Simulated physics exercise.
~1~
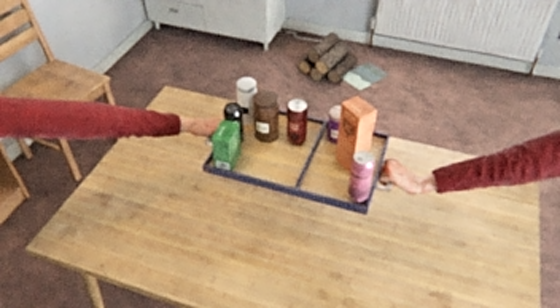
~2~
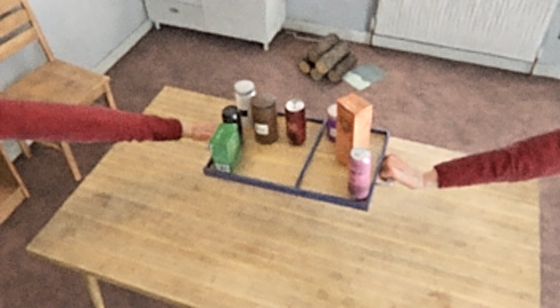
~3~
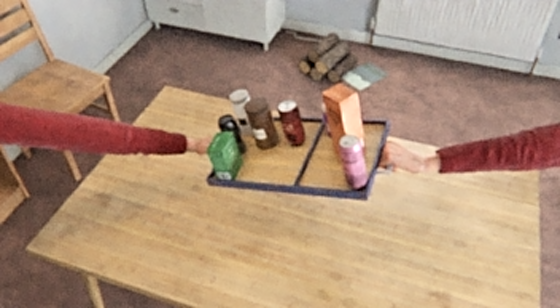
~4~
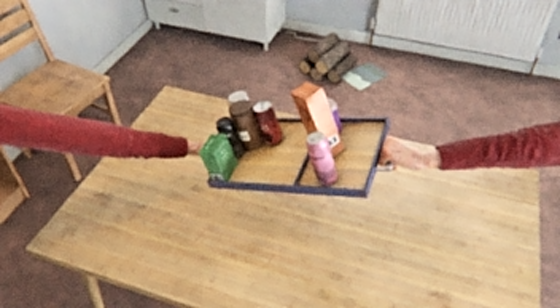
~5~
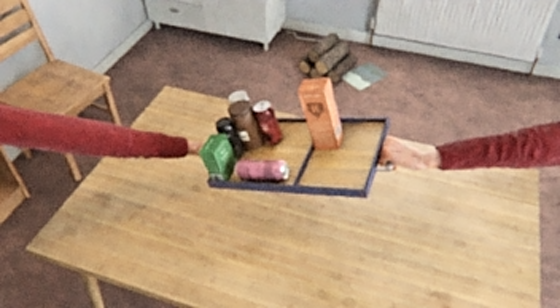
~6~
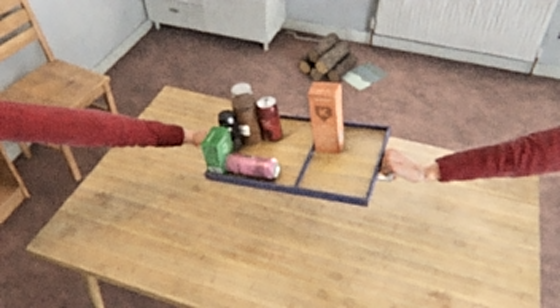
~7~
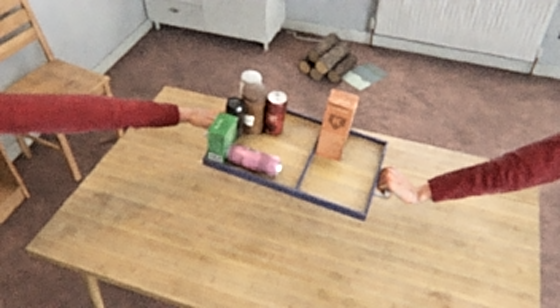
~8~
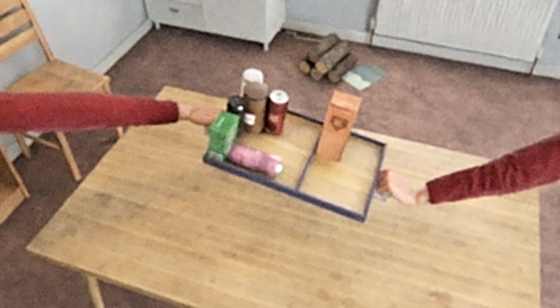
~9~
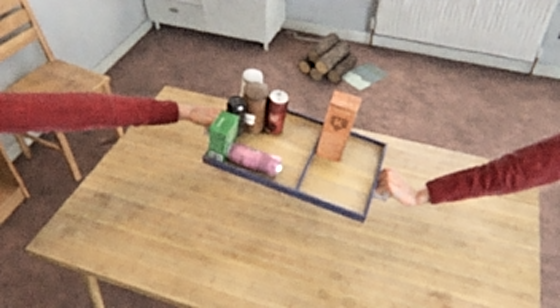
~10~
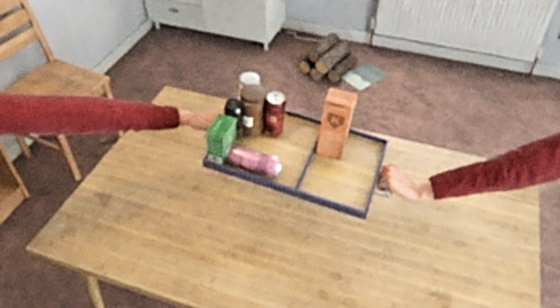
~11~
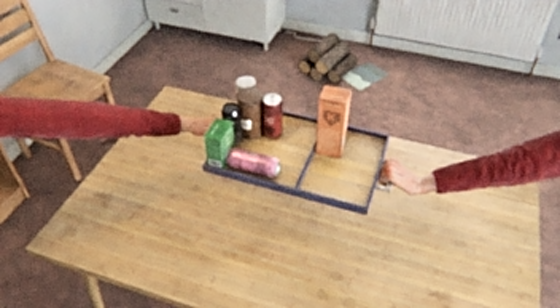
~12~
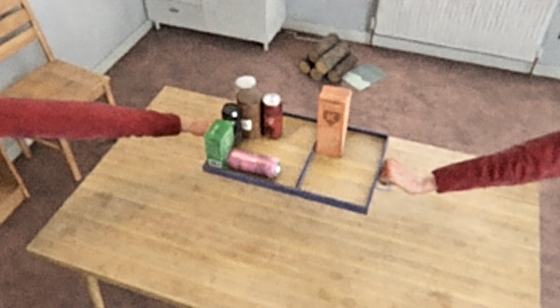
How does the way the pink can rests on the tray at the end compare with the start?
At the start the pink can stands upright, but by the end it is lying on its side.
